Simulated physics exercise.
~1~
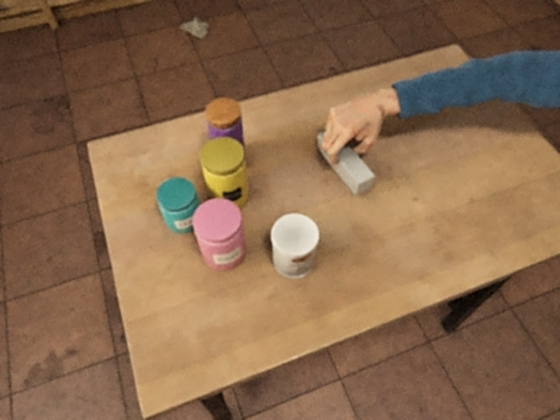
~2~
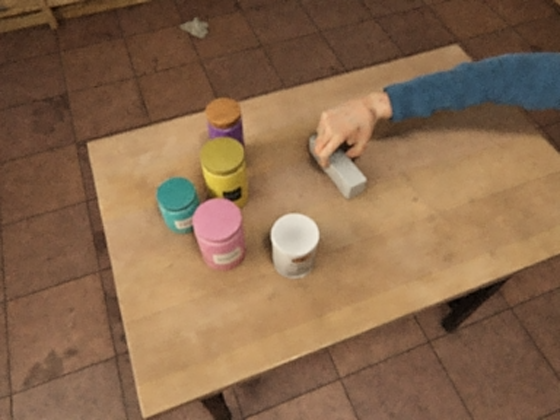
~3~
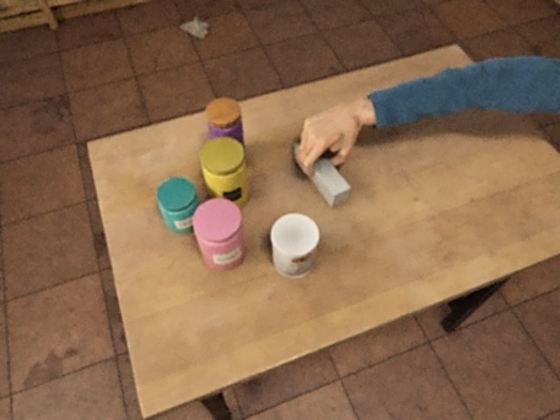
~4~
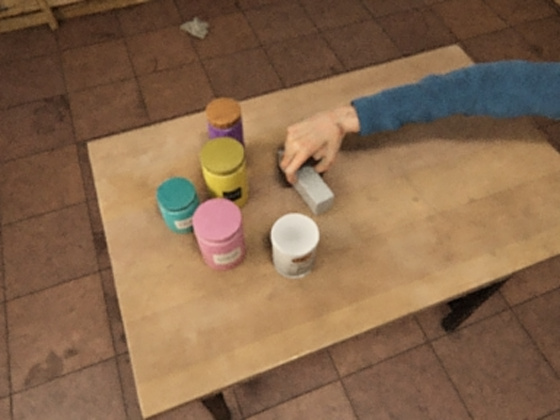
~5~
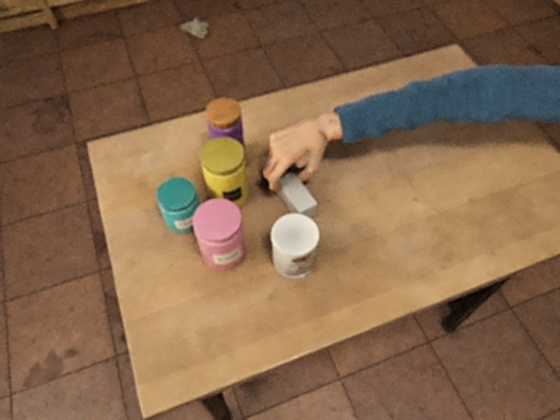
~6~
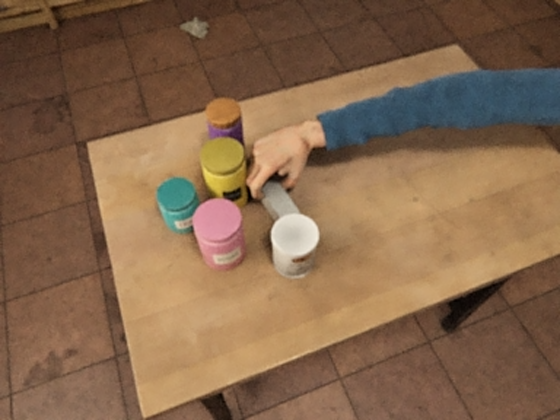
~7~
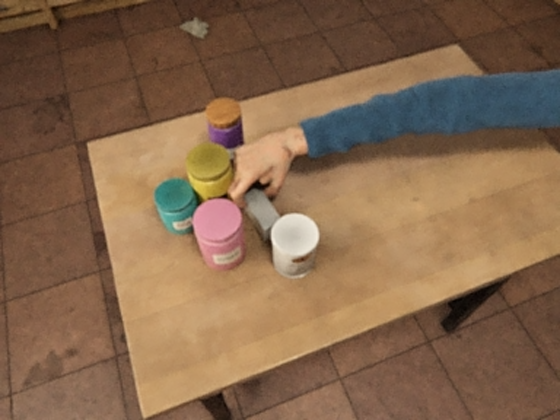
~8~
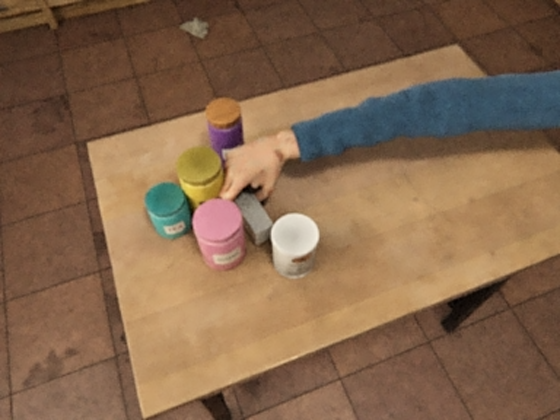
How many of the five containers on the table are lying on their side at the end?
None of them are. The four jars and the white tin are all still standing upright.
